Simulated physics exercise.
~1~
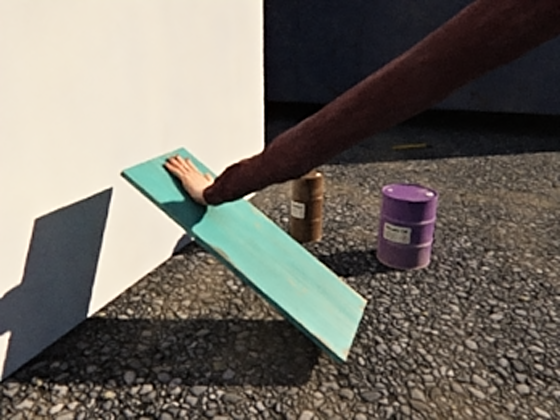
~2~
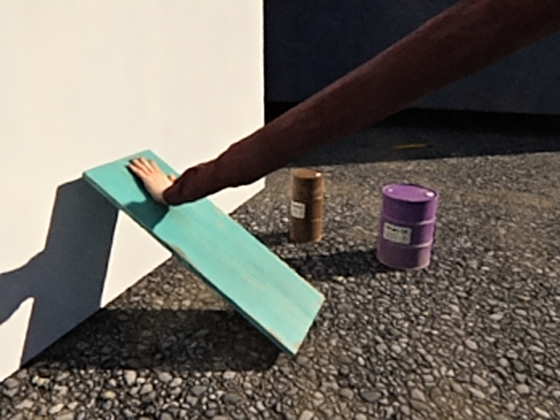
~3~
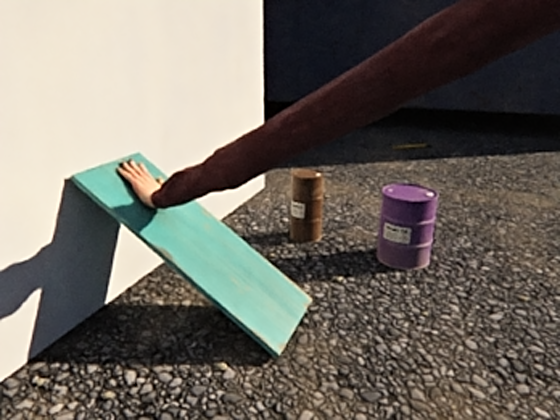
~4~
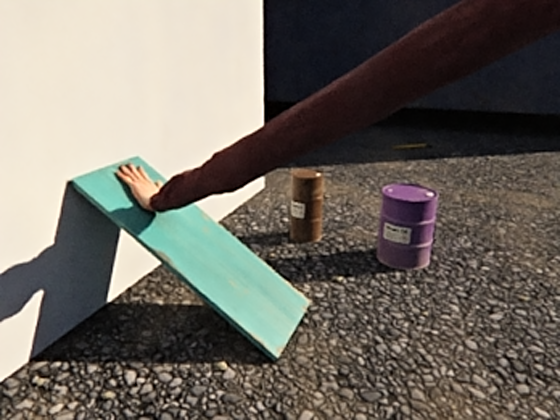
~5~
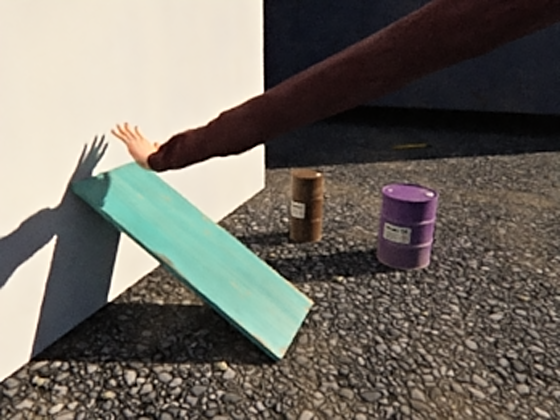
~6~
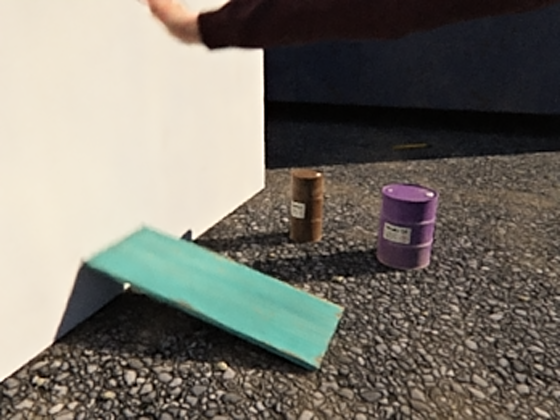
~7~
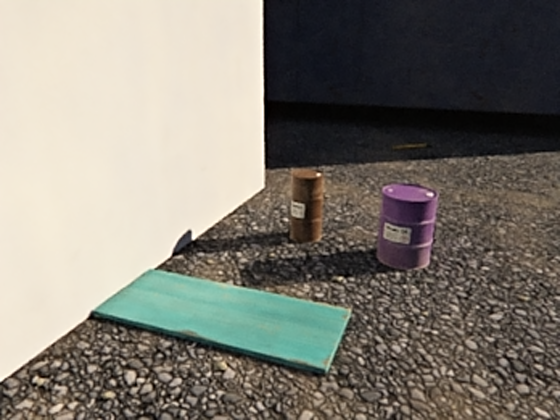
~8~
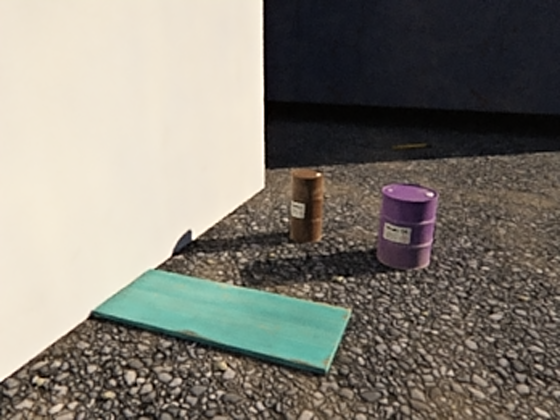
Beside a pale wall on gravel, a hand leaning a turquoise board, letting go, and the board slipping down to lie flat.
